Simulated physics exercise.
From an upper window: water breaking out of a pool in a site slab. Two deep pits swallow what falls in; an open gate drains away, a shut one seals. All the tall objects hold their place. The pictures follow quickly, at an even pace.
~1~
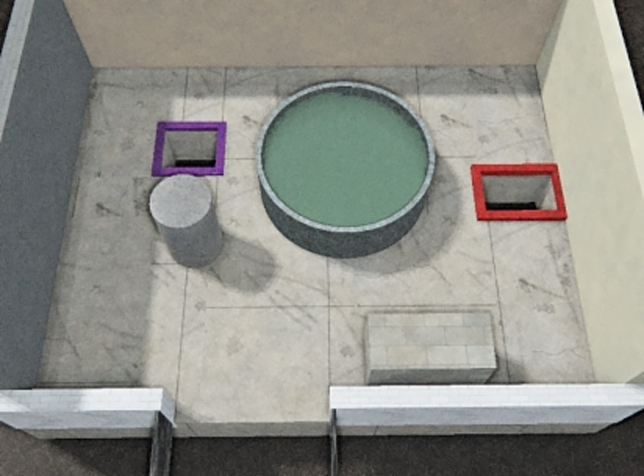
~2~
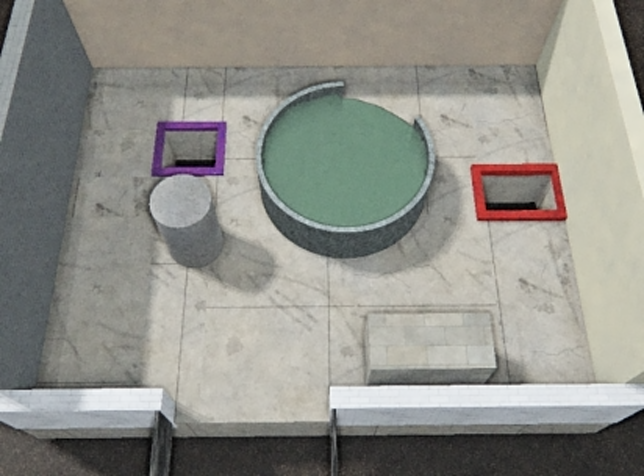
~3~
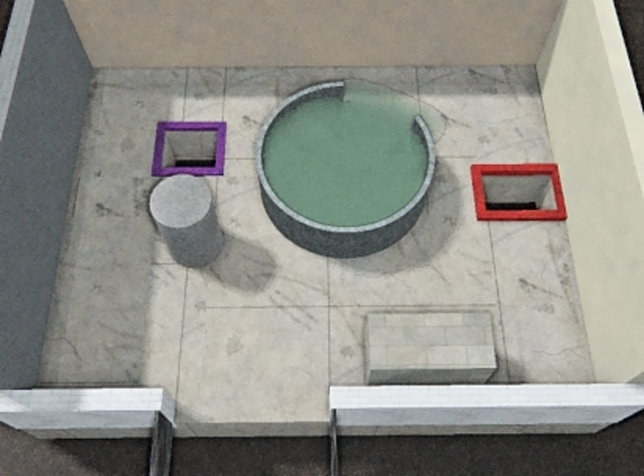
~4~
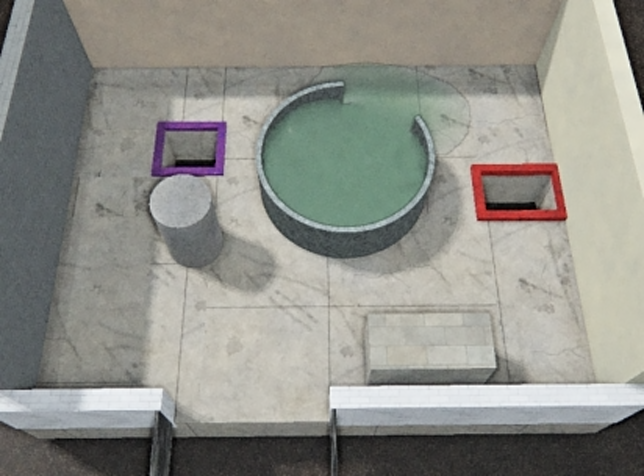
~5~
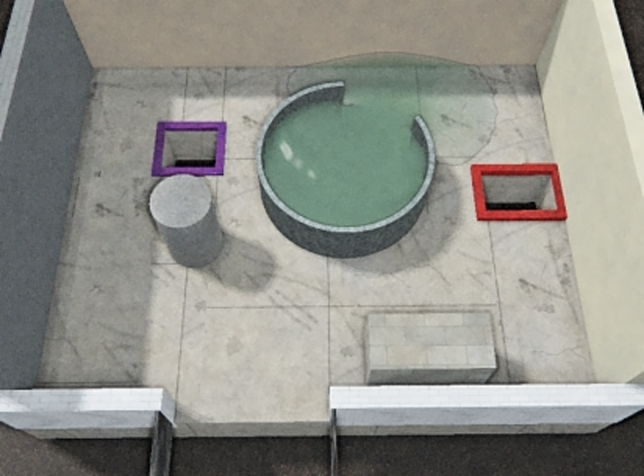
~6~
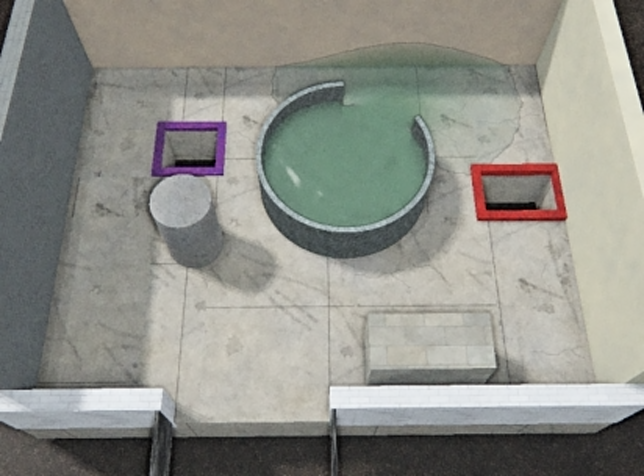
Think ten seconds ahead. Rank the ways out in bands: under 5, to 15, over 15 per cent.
In the end: The gate takes less than 5 %; the purple pit takes less than 5 %; the red pit takes more than 15 %.
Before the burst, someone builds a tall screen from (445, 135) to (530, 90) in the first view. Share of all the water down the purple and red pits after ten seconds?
Roughly, in per cent: Purple 8, red 8.
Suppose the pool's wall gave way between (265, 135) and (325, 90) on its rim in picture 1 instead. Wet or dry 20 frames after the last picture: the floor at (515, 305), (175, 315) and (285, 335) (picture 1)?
As listed: No water, flooded, dry.
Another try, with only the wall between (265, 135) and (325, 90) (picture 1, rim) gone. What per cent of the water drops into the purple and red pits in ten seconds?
Parts in a hundred: Purple 15, red 0.
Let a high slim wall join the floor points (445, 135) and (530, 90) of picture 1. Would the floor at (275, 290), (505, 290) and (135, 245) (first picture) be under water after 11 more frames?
One after the other: No water, dry, clear.
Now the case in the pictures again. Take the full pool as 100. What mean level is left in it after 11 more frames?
About 50 per cent.
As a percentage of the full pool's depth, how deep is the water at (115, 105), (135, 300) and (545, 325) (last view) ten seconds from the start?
About 10, 4 and 8 per cent.
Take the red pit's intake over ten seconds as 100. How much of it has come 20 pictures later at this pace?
I make it 50 per cent.
A moment on, water covers 20 % of the floor; the gate 0 %, the purple pit 0 %, the red pit 0 %.
Next, water covers 30 % of the floor; the gate 0 %, the purple pit 0 %, the red pit 3 %.
Then, water covers 40 % of the floor; the gate 0 %, the purple pit 1 %, the red pit 14 %.
Later, water covers 70 % of the floor; the gate 0 %, the purple pit 3 %, the red pit 25 %.
In the end, water covers 95 % of the floor; the gate 1 %, the purple pit 3 %, the red pit 29 %.
